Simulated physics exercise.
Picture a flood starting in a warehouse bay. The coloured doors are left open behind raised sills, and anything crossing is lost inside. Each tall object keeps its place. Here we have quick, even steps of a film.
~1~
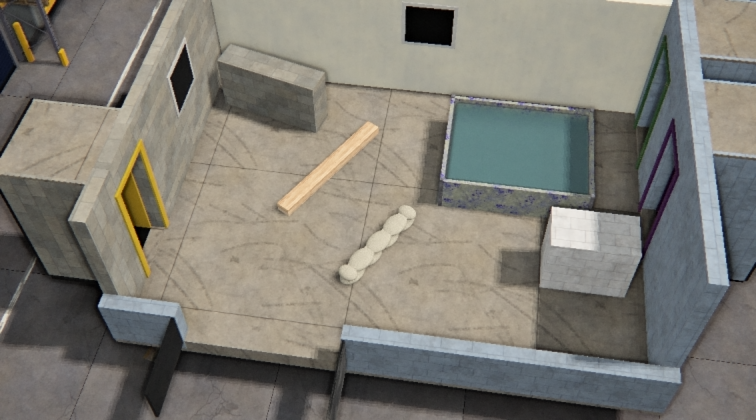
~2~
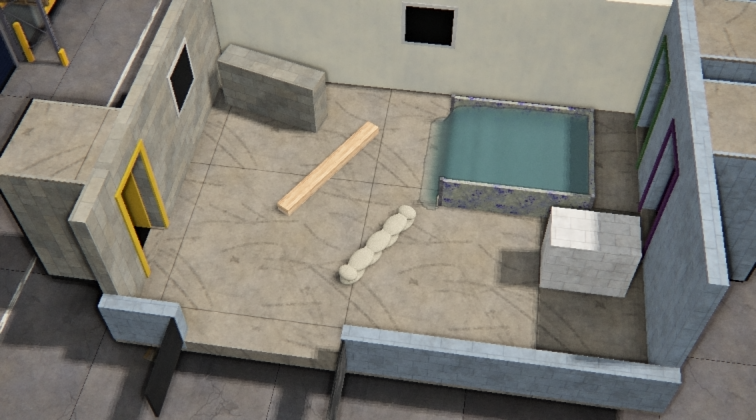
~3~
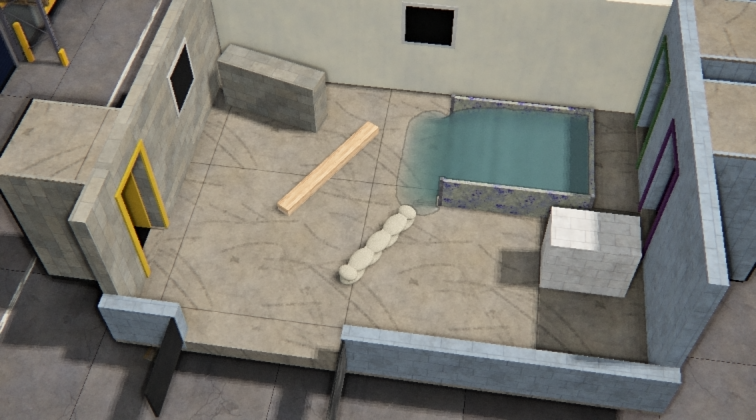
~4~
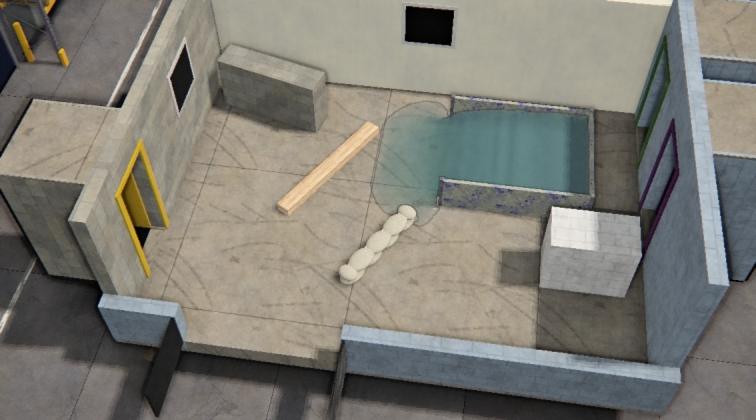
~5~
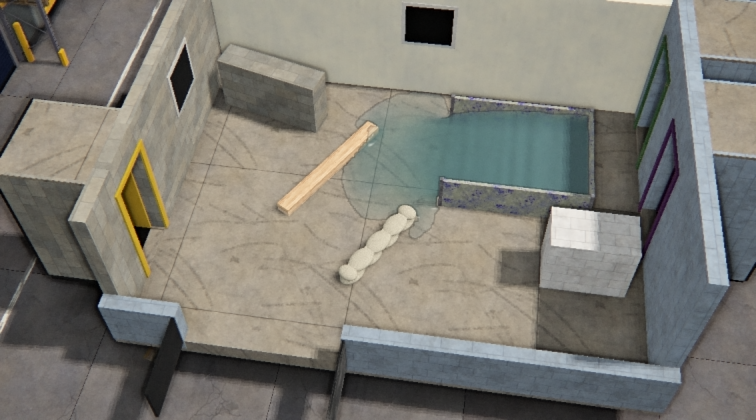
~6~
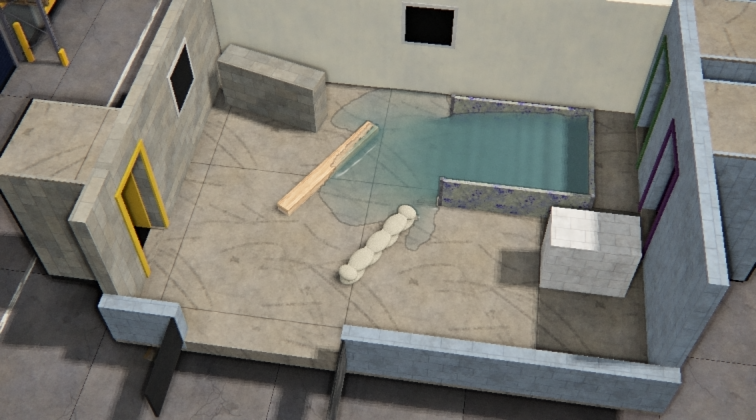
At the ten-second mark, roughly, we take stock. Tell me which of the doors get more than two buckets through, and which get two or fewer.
As I see it, green door: Two buckets or fewer; purple door: Two buckets or fewer; yellow door: More than two buckets.
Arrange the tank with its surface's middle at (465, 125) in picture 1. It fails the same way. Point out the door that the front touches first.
That would be the one in yellow.
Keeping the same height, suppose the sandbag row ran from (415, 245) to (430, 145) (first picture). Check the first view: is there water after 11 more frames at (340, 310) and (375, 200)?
Spared, swamped.
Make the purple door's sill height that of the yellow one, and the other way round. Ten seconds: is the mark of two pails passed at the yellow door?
To put it shortly, the yellow door receives less.
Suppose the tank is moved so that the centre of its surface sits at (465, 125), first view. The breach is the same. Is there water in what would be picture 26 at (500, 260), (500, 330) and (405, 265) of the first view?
The three spots read left dry, left dry, left dry.
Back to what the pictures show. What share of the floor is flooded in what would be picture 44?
Close to 60 percent, by my reckoning.
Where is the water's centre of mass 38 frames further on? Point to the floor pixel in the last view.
I'd say near (342, 179).
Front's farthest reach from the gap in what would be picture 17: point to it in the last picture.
Near (175, 295).
A moment on, water covers 25 % of the floor; the green door not reached, the purple door not reached, the yellow door not reached.
Next, water covers 45 % of the floor; the green door not reached, the purple door not reached, the yellow door not reached.
Then, water covers 55 % of the floor; the green door not reached, the purple door not reached, the yellow door under two buckets in.
Later, water covers 60 % of the floor; the green door not reached, the purple door not reached, the yellow door over two buckets in.
In the end, water covers 75 % of the floor; the green door wet at the sill, nothing in, the purple door wet at the sill, nothing in, the yellow door far over two buckets in.
